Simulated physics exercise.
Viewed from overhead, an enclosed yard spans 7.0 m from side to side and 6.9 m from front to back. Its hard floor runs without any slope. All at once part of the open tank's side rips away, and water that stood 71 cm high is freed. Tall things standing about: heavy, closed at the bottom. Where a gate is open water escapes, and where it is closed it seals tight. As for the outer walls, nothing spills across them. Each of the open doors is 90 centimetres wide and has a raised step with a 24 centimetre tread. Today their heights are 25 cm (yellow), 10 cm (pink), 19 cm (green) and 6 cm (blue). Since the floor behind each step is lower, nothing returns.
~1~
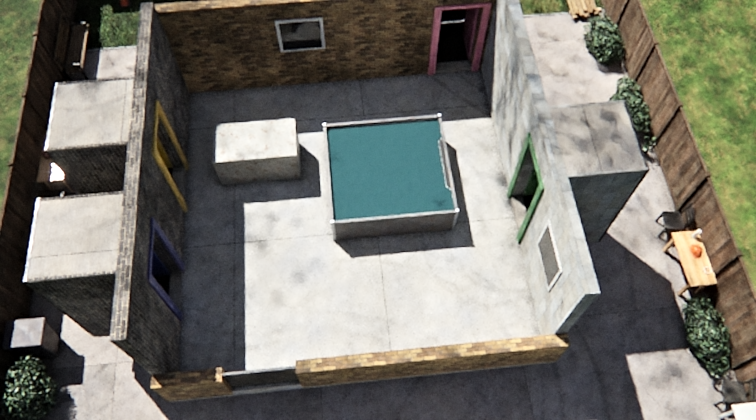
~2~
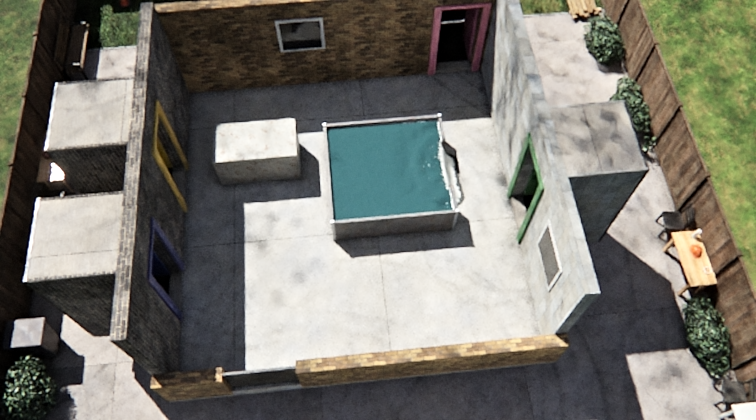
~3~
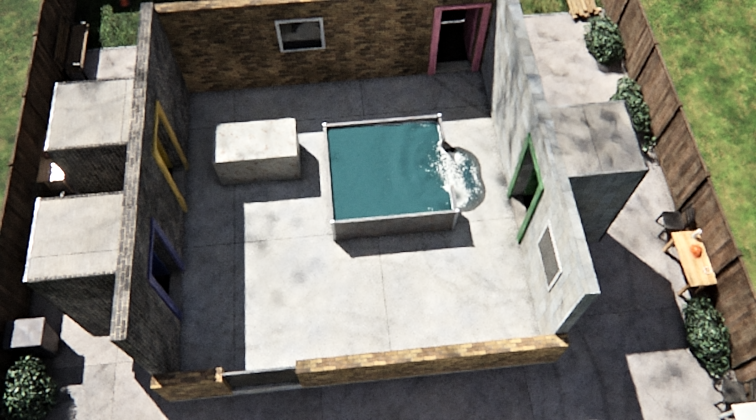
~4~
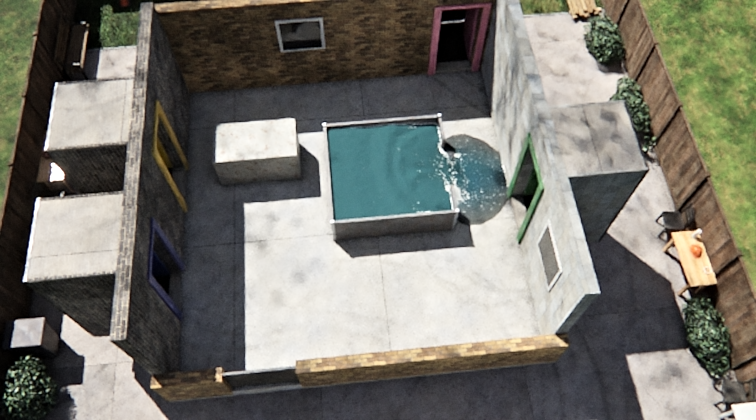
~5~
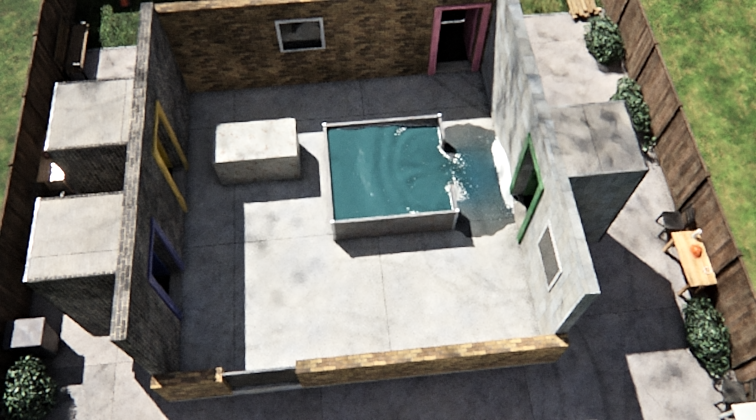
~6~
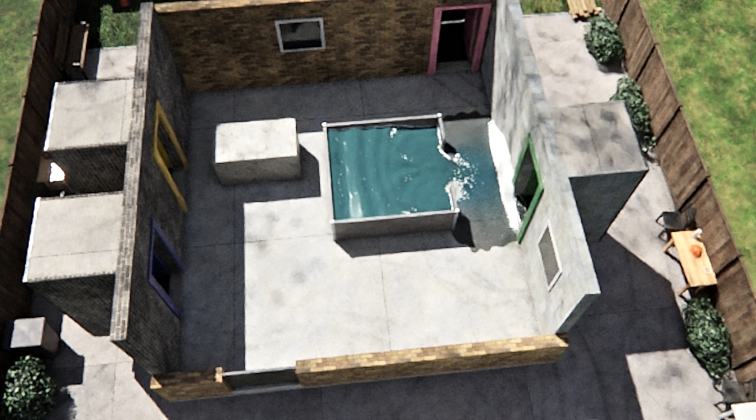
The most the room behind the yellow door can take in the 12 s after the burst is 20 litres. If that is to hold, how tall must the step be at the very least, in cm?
Close to 10 cm is just enough.
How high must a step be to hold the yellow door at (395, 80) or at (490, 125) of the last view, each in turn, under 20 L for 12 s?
In turn: Roughly 7.5 cm, roughly 21 cm.
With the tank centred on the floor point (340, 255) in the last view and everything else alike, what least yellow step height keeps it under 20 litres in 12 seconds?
Then it needs to be around 8.5 cm high.
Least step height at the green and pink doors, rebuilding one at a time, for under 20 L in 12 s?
Some 29 cm for green, some 30 cm for pink.
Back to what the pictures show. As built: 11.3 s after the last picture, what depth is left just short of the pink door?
Some 9.0 cm.
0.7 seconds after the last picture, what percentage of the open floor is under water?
Wet: Close to 15 %.
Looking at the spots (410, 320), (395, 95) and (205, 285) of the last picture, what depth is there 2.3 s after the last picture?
Ordered as asked: 2, 9, 0 cm.
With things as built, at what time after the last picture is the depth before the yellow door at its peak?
Crest at t of about 9.0 s.
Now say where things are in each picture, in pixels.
Still water, 71 cm deep, in the open tank at (388, 169); the yellow door at (173, 164) is dry, in the first frame.
The gap is at (444, 174), the front 0.3 m out at (461, 195); the back of the open tank holds 71 cm, in the second frame.
Water pours out at (444, 175) and has run 0.8 m, to (482, 188); about 12 cm deep outside, 71 cm at the back, in the third frame.
The gap is at (444, 176), the front 1.4 m out at (507, 191); the back of the open tank holds 71 cm, in the fourth frame.
Water pours out at (444, 176) and has run 1.4 m, to (513, 218); about 8 cm deep outside, 71 cm at the back, in the fifth frame.
Water pours out at (444, 175) and has run 1.6 m, to (491, 119); about 8 cm deep outside, 69 cm at the back; 5.7 m in a straight line remain to the yellow door at (173, 164), in the sixth frame.
Then, 0.7 s after the last picture water covers 15 % of the floor, deepest (51 cm) near (491, 180); it has not reached the yellow door.
Then, 2.3 s after the last picture water covers 35 % of the floor, deepest (36 cm) near (498, 173); it has not reached the yellow door.
Then, 11.3 s after the last picture water covers 100 % of the floor, deepest (13 cm) near (319, 189); 10 cm at the yellow door, 0 litres in over its 25 cm step.
At the yellow door as built, the water peaked near 16 cm, 8.9 s after the last picture.
Run again over the same 12 s with other heights there, 43 litres in over 8 cm, 12 litres over 11 cm. The limit of 20 litres is kept from about 10 cm up.
